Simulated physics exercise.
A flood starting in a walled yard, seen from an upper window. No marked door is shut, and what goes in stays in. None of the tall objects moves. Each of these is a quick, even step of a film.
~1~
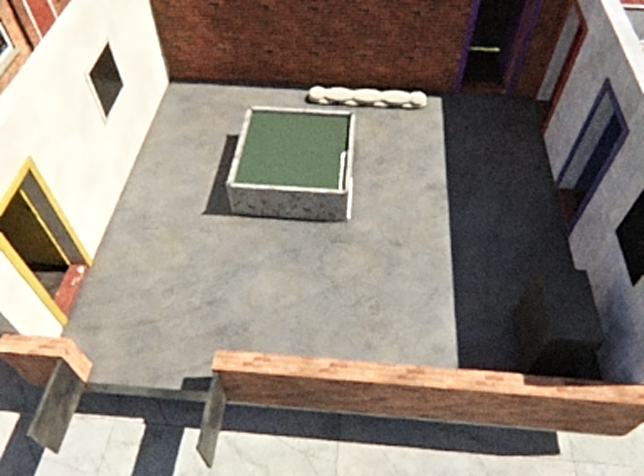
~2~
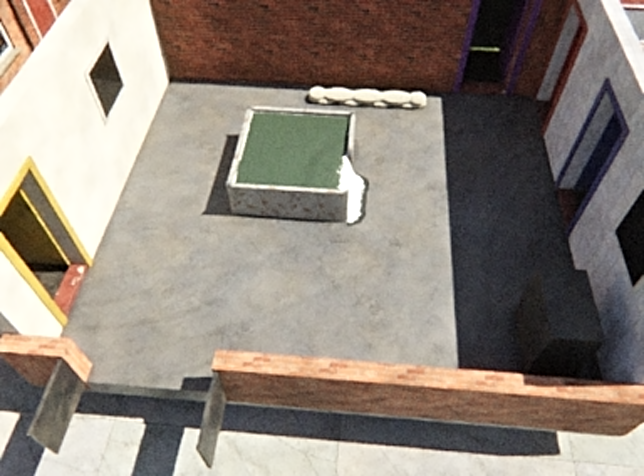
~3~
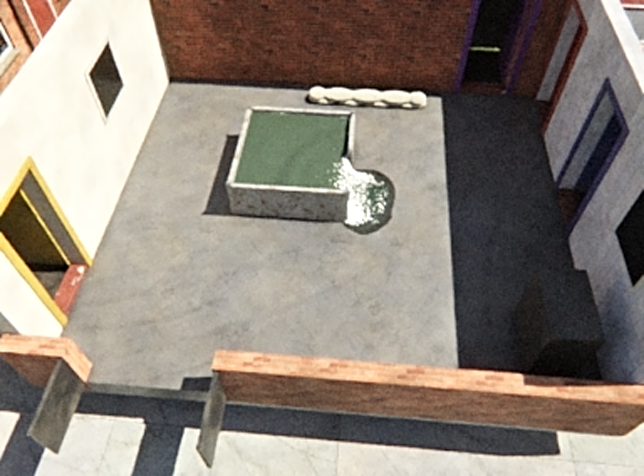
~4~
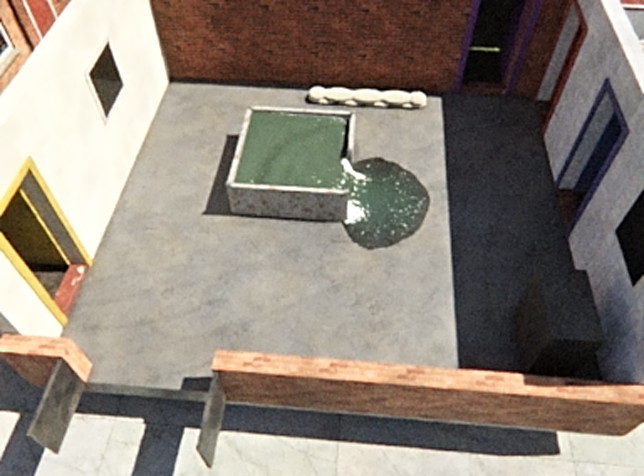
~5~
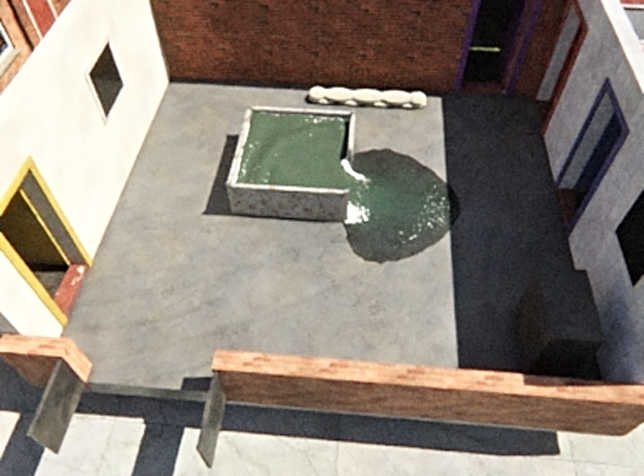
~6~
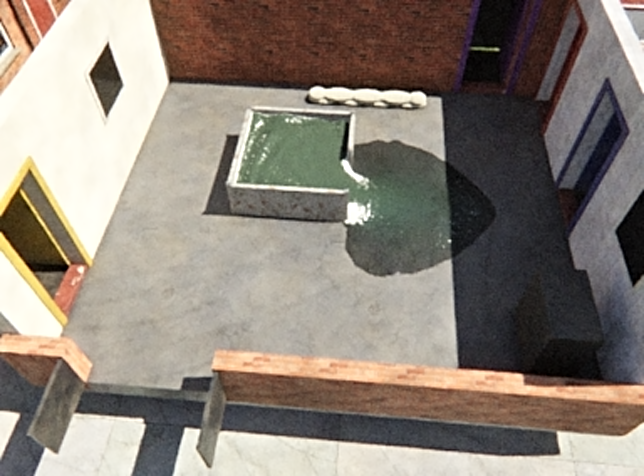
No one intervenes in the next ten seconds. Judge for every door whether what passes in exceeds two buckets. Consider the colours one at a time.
The purple door does not exceed two; the red door exceeds two; the blue door exceeds two; the yellow door does not exceed two.
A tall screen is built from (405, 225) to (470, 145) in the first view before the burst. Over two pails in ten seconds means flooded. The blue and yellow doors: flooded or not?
Door by door: Blue does not exceed the limit, yellow does not exceed the limit.
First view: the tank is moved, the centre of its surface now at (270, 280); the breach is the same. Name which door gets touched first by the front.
The one in blue, I reckon.
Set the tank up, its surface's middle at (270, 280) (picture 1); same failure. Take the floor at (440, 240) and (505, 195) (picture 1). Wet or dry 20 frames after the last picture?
In that order: Submerged and submerged.
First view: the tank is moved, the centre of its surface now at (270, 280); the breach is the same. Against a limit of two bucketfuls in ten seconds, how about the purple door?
Purple door: Overshoots.
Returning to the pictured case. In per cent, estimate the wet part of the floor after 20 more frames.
Around 35 in a hundred.
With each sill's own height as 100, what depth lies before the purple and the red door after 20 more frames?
In order: Roughly 60 % and 230 %.
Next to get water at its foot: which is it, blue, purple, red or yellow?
My answer: The one in blue.
A moment on, water covers 25 % of the floor; the purple door not reached, the red door not reached, the blue door under two buckets in, the yellow door not reached.
Next, water covers 35 % of the floor; the purple door not reached, the red door wet at the sill, nothing in, the blue door over two buckets in, the yellow door not reached.
Then, water covers 35 % of the floor; the purple door wet at the sill, nothing in, the red door under two buckets in, the blue door far over two buckets in, the yellow door not reached.
Later, water covers 50 % of the floor; the purple door wet at the sill, nothing in, the red door over two buckets in, the blue door far over two buckets in, the yellow door not reached.
In the end, water covers 70 % of the floor; the purple door wet at the sill, nothing in, the red door over two buckets in, the blue door far over two buckets in, the yellow door wet at the sill, nothing in.
